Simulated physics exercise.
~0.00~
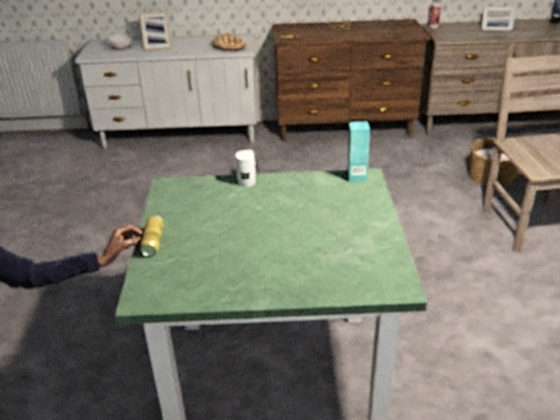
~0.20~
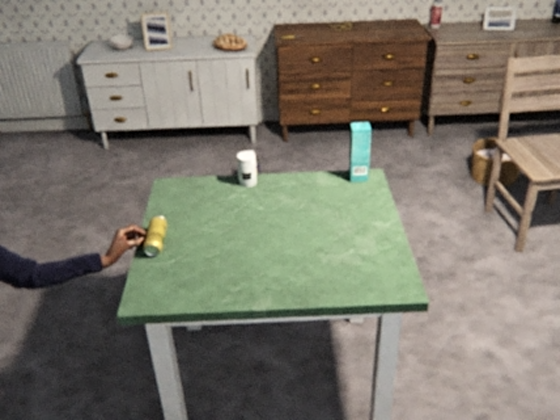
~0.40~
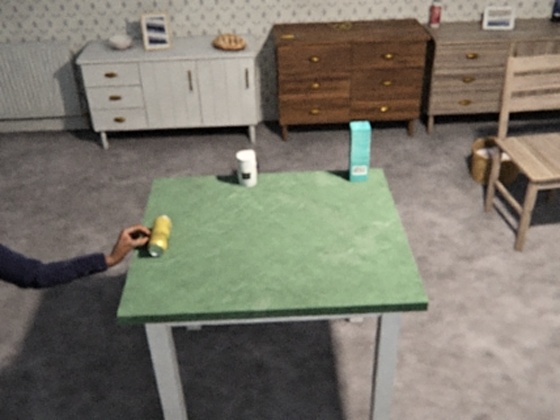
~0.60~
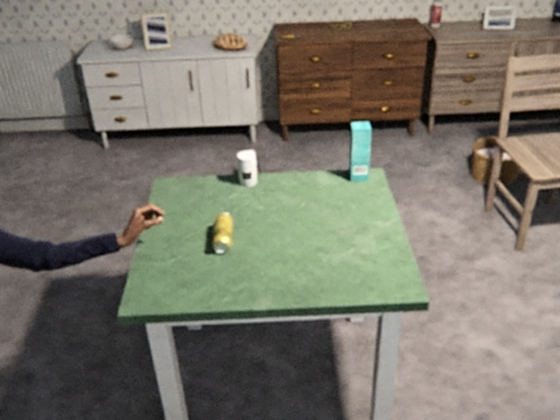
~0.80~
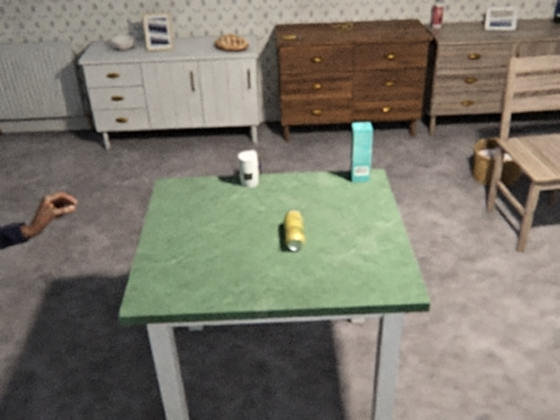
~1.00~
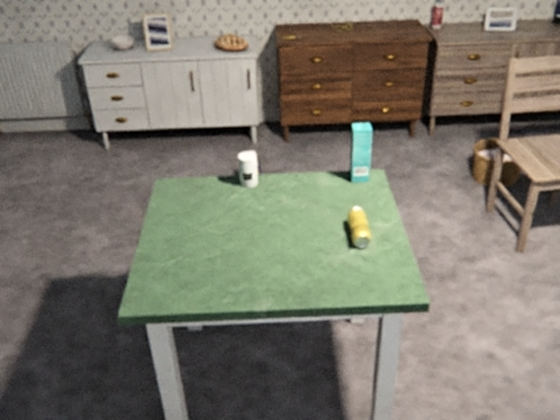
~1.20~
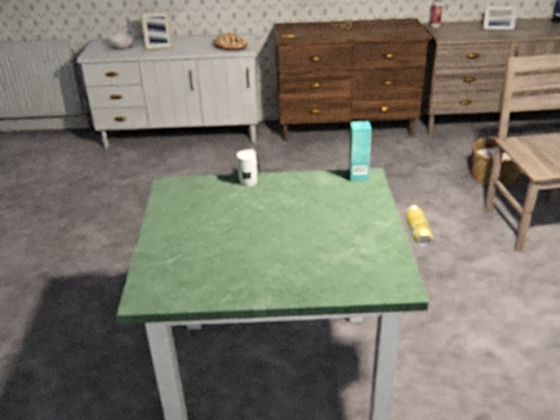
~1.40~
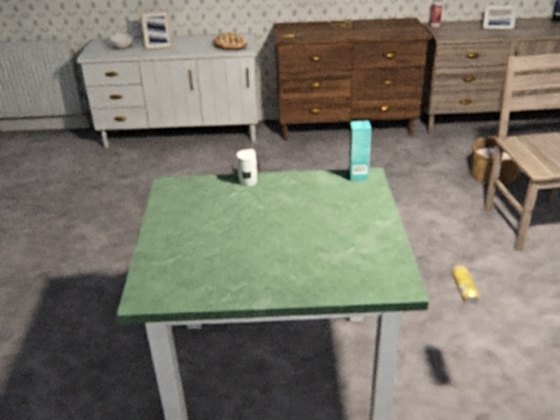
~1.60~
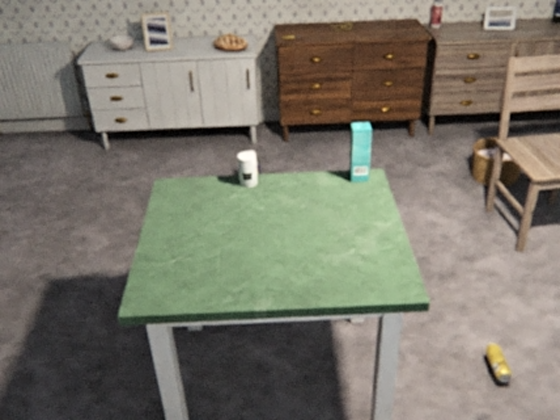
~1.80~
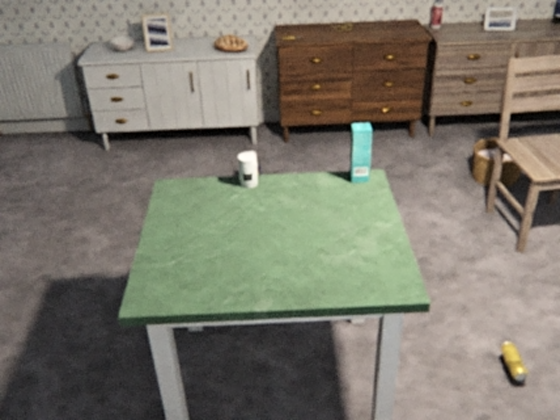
The clip shows a hand pushing a yellow can lying on its side across a green table, past a white jar and a turquoise carton, then drawing back. The can rolls right, drops over the edge, and ends on the floor while the jar and carton stay put.
